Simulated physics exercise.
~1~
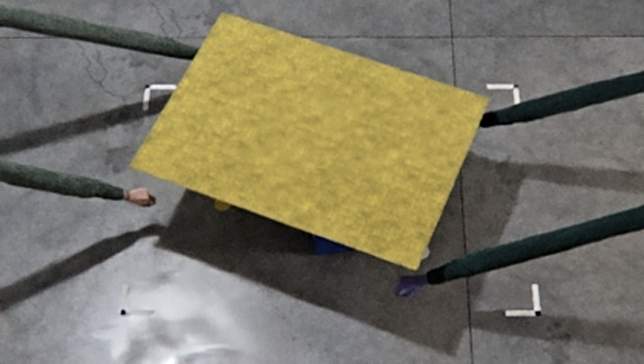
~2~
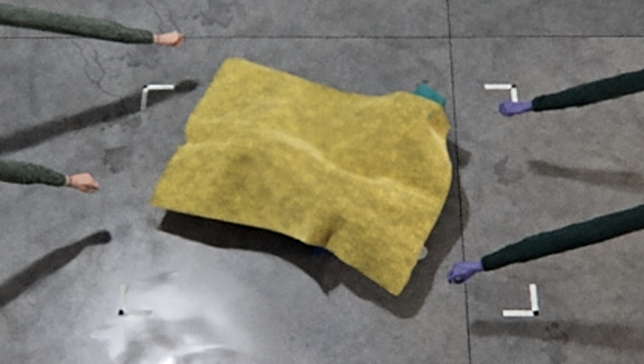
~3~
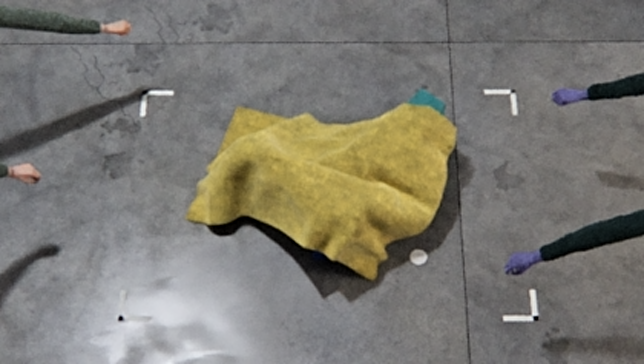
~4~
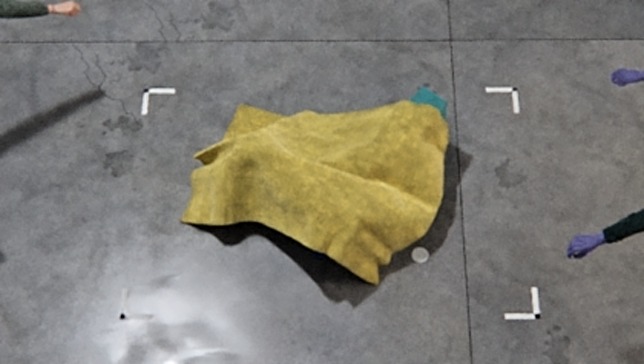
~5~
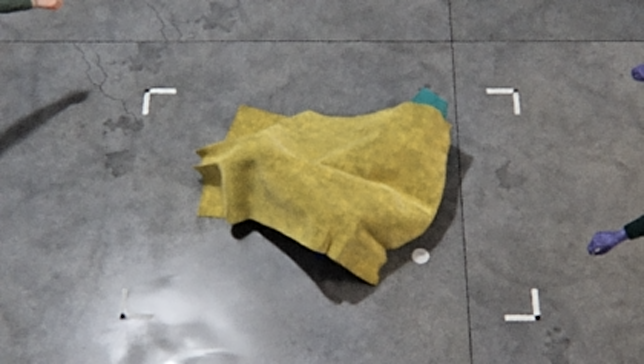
On a grey shop floor, four hands let go of a flat yellow sheet and drew back as it dropped and crumpled over several objects, ending in a folded heap with a teal piece poking out and a small white plate uncovered beside it.
